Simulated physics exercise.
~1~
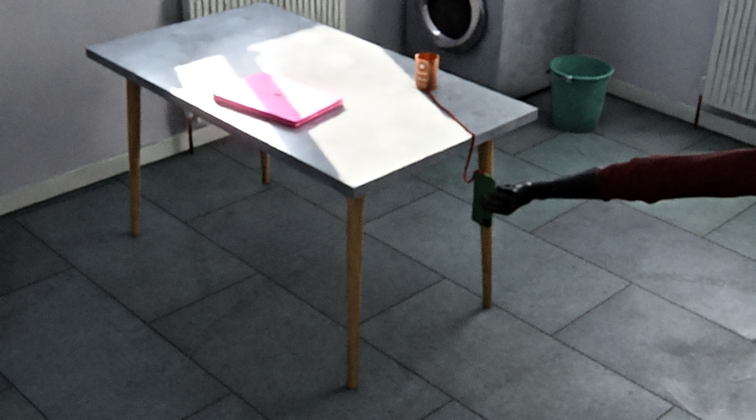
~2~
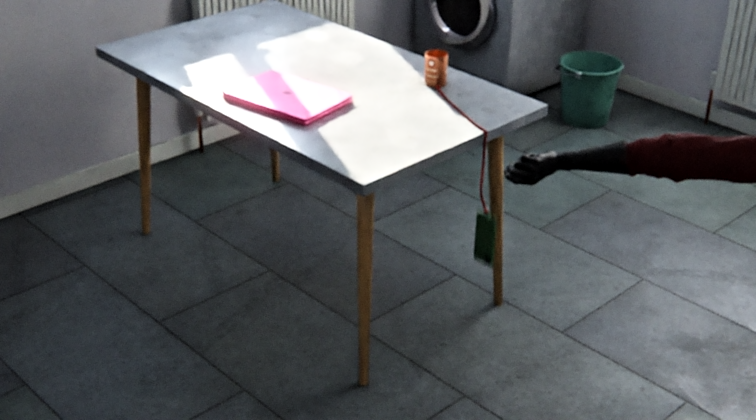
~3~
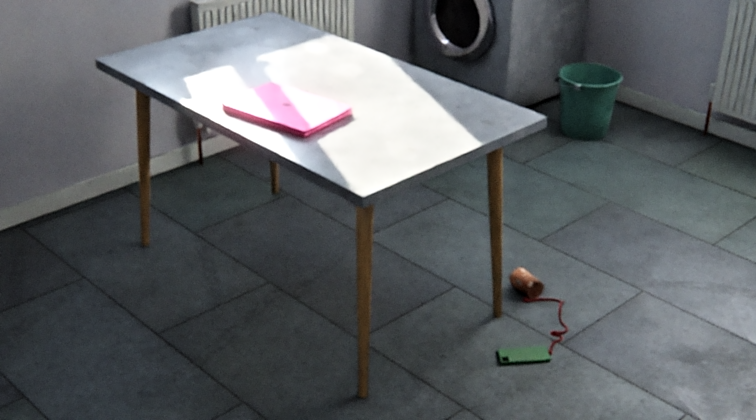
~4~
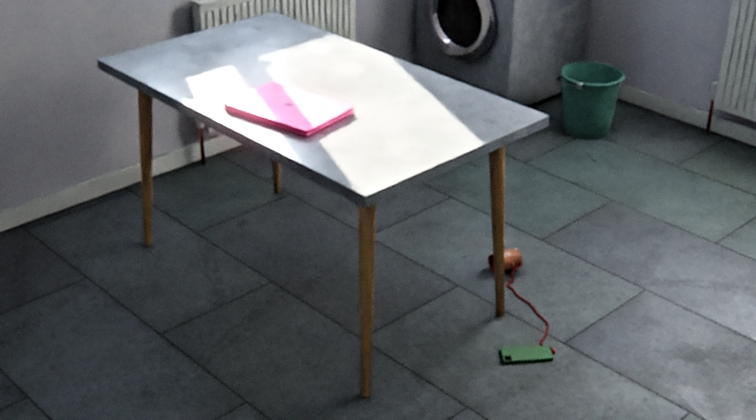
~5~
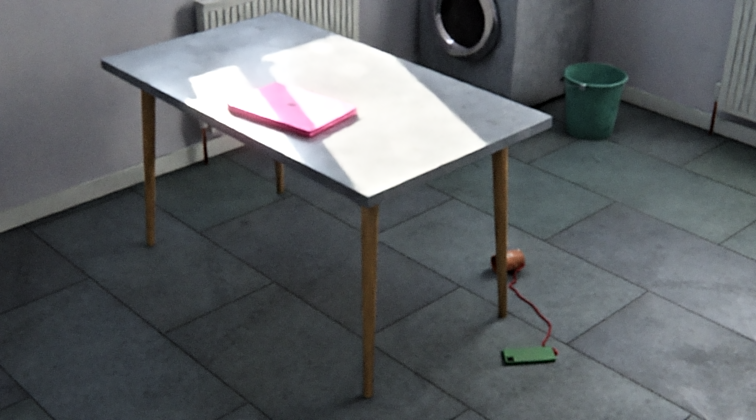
A green phone hanging on a reddish cord from an orange cup on a table was let go by a gloved hand and dropped to the floor, and the cup came down after it, ending on its side near the table leg while the pink laptop stayed put.
